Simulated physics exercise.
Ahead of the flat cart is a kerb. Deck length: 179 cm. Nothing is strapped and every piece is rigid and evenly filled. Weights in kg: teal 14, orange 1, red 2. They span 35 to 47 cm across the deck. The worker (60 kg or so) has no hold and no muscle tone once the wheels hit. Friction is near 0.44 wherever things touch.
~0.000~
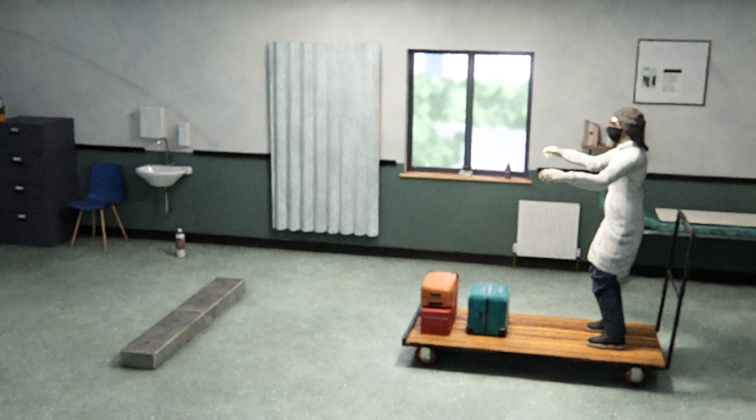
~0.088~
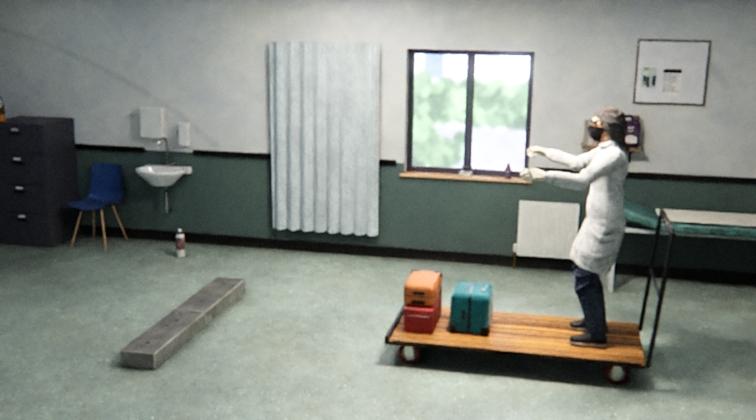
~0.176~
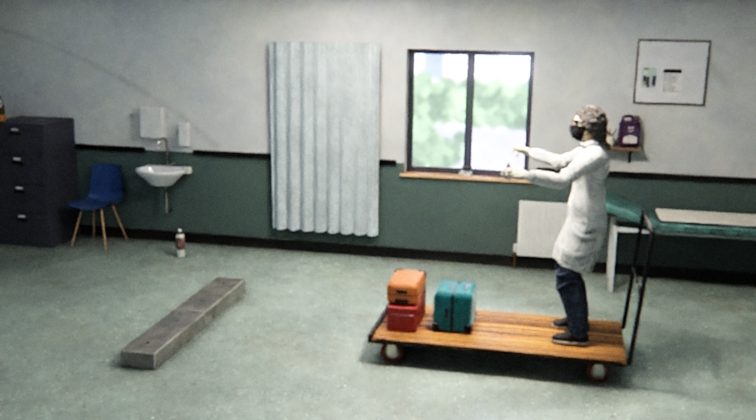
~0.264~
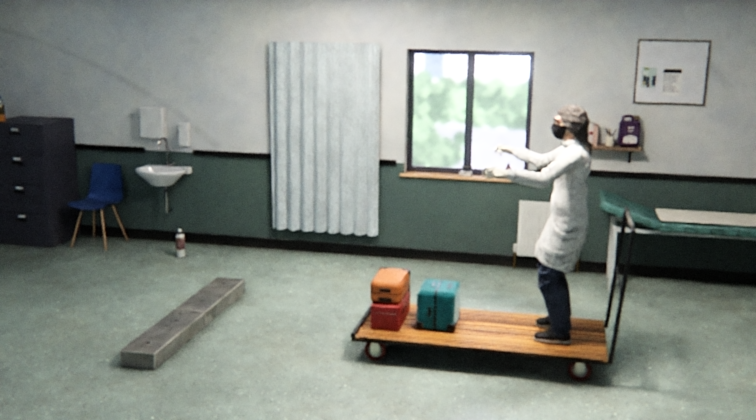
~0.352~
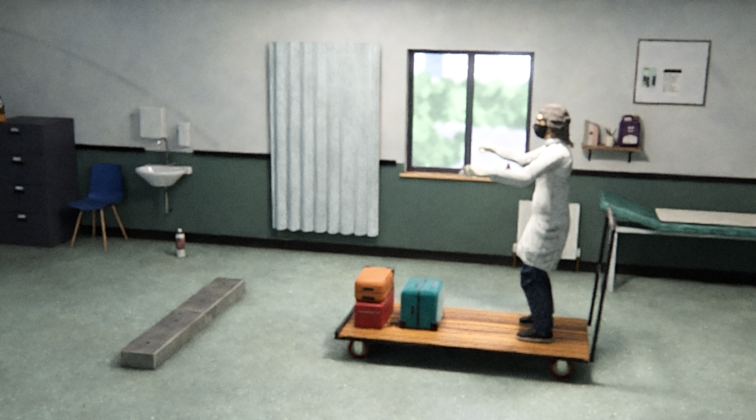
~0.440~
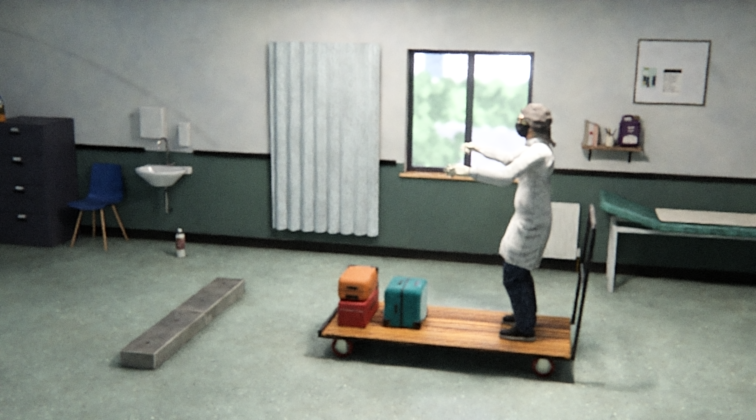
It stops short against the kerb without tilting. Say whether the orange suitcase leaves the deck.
The orange suitcase ends off the deck at this speed.
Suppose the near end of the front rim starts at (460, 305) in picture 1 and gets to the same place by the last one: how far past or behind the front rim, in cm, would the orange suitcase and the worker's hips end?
In that case orange 80 past, hips 50 behind.
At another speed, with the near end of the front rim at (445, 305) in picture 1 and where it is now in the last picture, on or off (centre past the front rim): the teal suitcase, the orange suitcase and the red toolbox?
Then teal on, orange off, red on.
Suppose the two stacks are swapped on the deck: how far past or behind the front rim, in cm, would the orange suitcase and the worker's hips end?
In that case orange 50 behind, hips 110 behind.
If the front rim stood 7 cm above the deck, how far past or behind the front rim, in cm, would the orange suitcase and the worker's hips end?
In that case orange 50 past, hips 110 behind.
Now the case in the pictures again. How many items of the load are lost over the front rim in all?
1 in all.
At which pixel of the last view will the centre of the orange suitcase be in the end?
Around (135, 310).
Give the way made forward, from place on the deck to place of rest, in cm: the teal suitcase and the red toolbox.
Teal 20, red 10.
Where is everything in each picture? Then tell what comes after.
In the first picture, orange suitcase (440, 290), teal suitcase (489, 309), rim corner (404, 341); 178 cm still to roll.
In the second picture, orange suitcase (423, 288), teal suitcase (472, 307), rim corner (387, 339); 165 cm still to roll.
In the third picture, orange suitcase (407, 287), teal suitcase (455, 306), rim corner (370, 338); 152 cm still to roll.
In the fourth picture, orange suitcase (390, 286), teal suitcase (439, 305), rim corner (353, 336); 140 cm still to roll.
In the fifth picture, orange suitcase (374, 284), teal suitcase (422, 303), rim corner (336, 335); 127 cm still to roll.
In the sixth picture, orange suitcase (358, 283), teal suitcase (406, 302), rim corner (320, 333); 115 cm still to roll. Speed about 1.4 m/s.
Impact comes at 1.24 s.
After 1.49 s the orange suitcase is 6 cm past the rim, tilted 25°, near (187, 272) in the last picture's view.
After 1.79 s the orange suitcase is 32 cm past the rim, tilted 115°, near (158, 299) in the last picture's view.
After 2.24 s the orange suitcase is 53 cm past the rim, tilted 180°, near (135, 310) in the last picture's view.
When all is still (5.2 s), past the rim, orange suitcase; behind it, teal suitcase, red toolbox and the worker's hips.
